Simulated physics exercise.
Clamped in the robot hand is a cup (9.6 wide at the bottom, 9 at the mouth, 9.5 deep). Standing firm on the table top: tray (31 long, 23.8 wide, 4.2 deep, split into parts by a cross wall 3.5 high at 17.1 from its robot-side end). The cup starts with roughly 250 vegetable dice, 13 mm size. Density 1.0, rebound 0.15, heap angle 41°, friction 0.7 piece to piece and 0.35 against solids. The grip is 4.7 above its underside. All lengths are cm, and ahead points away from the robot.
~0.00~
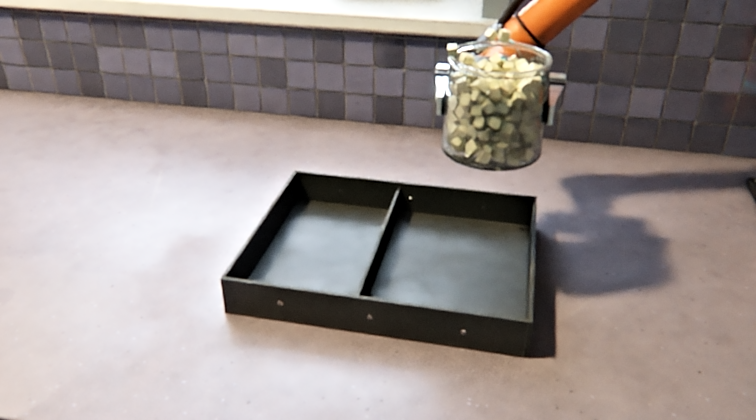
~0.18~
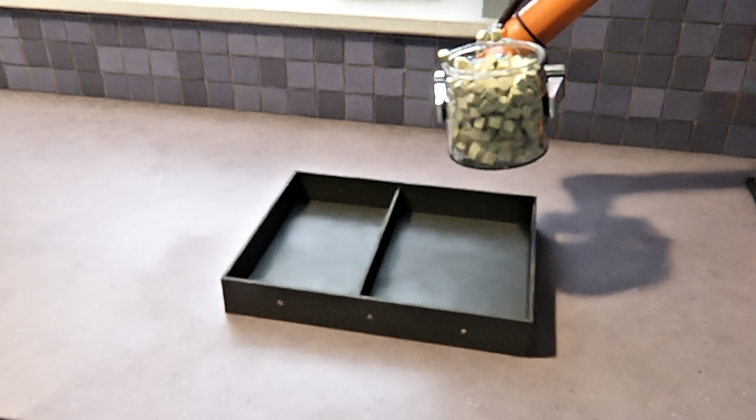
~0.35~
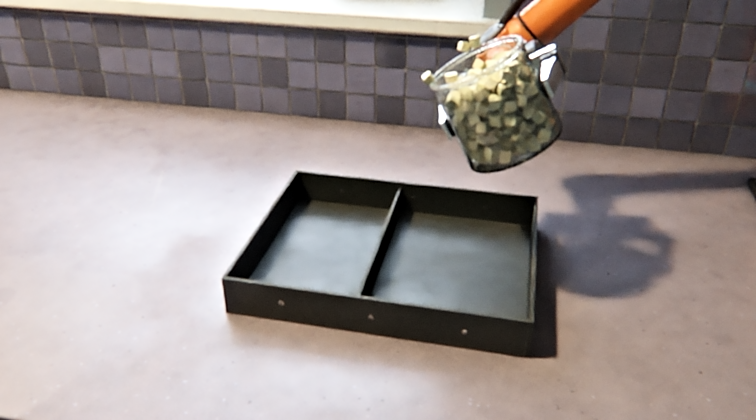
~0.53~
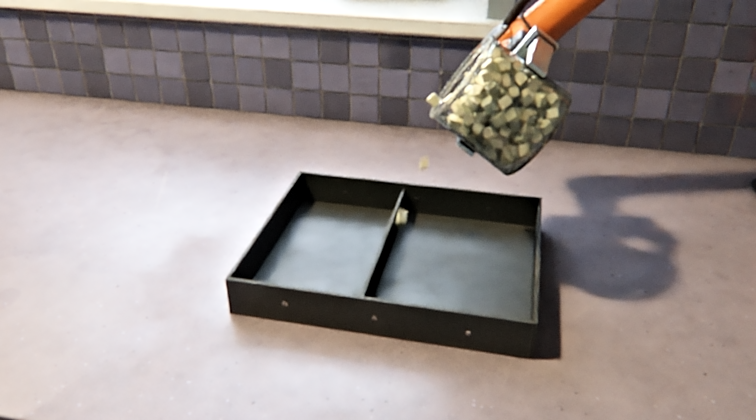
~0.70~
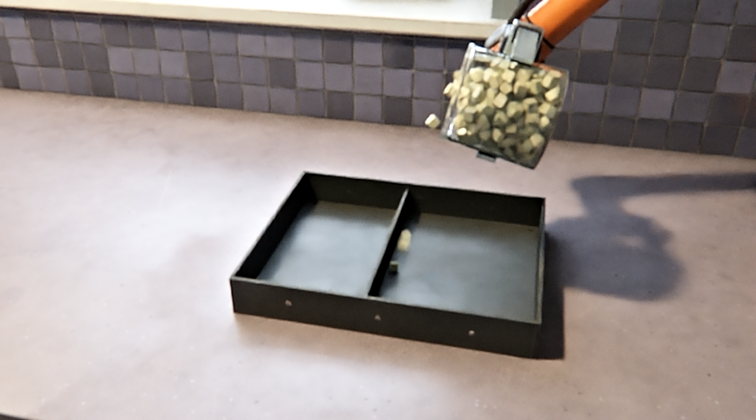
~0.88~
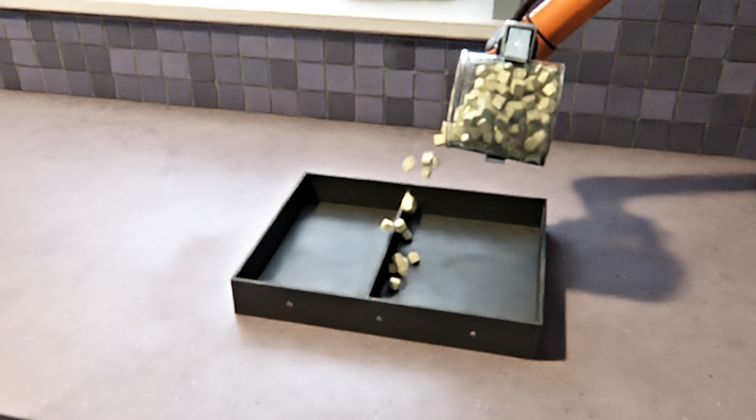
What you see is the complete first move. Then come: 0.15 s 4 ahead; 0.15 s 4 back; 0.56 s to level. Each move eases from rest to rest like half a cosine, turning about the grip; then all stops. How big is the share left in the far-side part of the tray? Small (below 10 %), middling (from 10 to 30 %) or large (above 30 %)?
In the far-side part of the tray the share is middling, from 10 to 30 %.
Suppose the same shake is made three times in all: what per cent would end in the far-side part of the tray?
In that case some 30 per cent.
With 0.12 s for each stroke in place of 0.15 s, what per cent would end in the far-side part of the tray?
In that case some 20 per cent.
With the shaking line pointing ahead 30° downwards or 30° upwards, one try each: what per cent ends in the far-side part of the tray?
Some 5 and 15 per cent.
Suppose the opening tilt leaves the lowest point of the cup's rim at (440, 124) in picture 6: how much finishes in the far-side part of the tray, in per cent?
About 5 per cent.
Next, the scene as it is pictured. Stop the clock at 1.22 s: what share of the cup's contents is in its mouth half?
About 50 per cent.
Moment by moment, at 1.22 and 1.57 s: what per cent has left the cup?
About 30, 30.
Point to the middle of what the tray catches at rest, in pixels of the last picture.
At about (396, 258).
After 1.22 s, tilted 84° forward, highest piece 23 above the table; 178 in the cup, 29 in the far-side part, 21 in the robot-side part, 21 in flight or on a rim.
After 1.57 s, tilted 18° forward, highest piece 25 above the table; 169 in the cup, 43 in the robot-side part, 37 in the far-side part.
After 1.94 s, level, highest piece 25 above the table; 169 in the cup, 43 in the robot-side part, 37 in the far-side part.
After 2.99 s, level, highest piece 25 above the table; 169 in the cup, 43 in the robot-side part, 37 in the far-side part.
In the end, 169 in the cup, 43 in the robot-side part, 37 in the far-side part. That is 15 % in the far-side part of the tray.
